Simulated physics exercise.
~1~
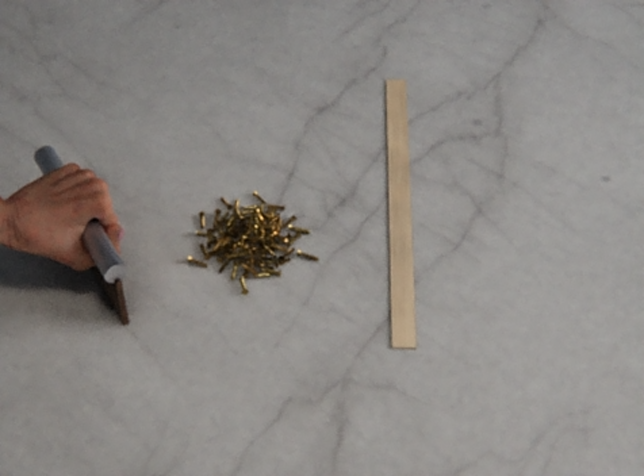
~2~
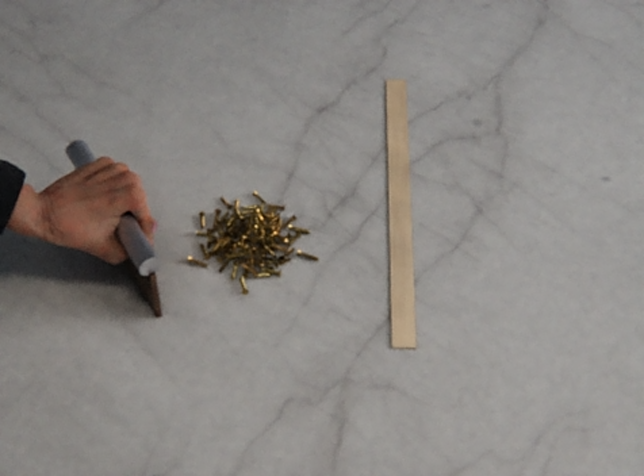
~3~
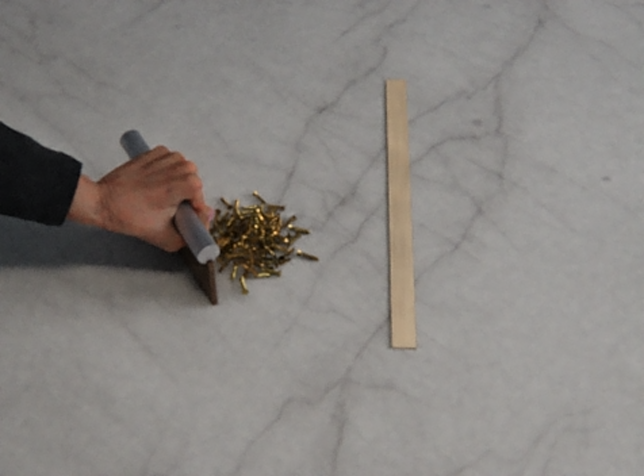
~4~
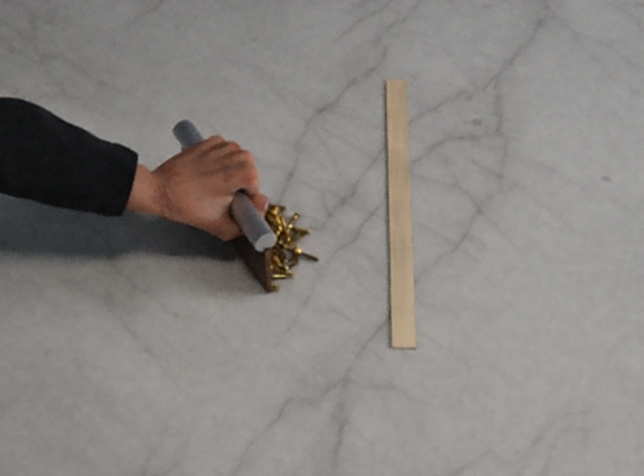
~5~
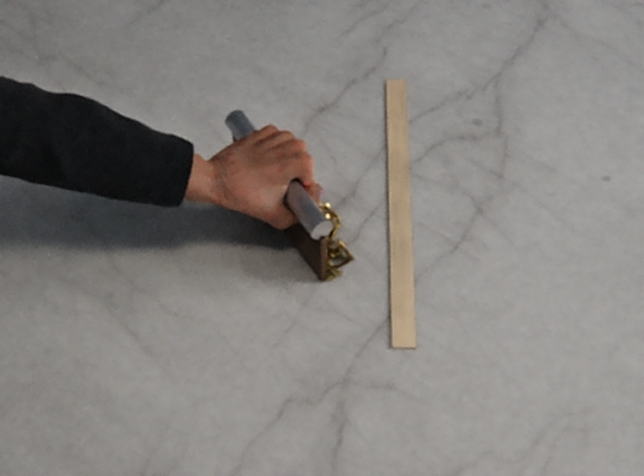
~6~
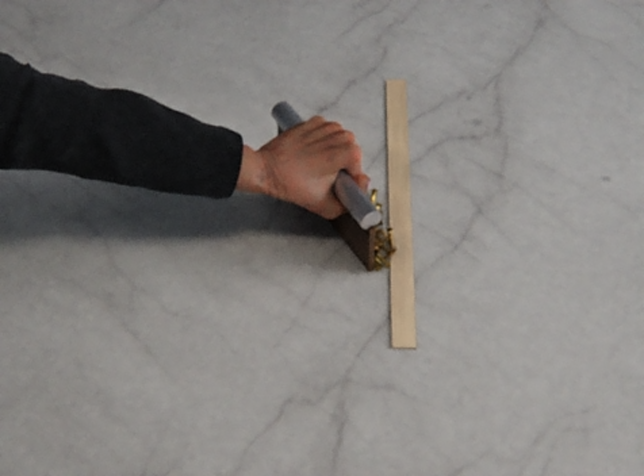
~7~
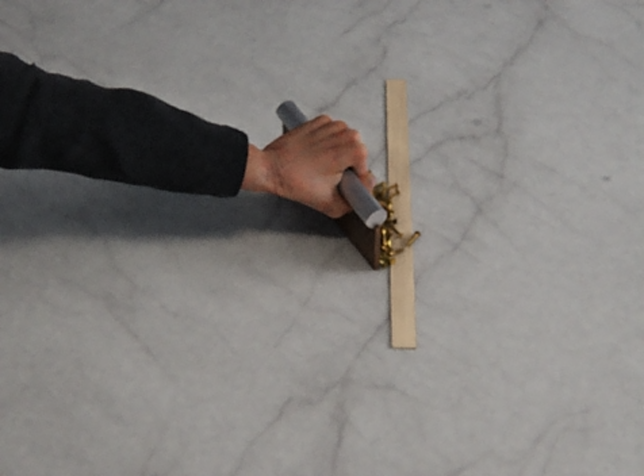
On a marbled surface, a hand pushes brass screws rightward with a scraper against a pale strip.
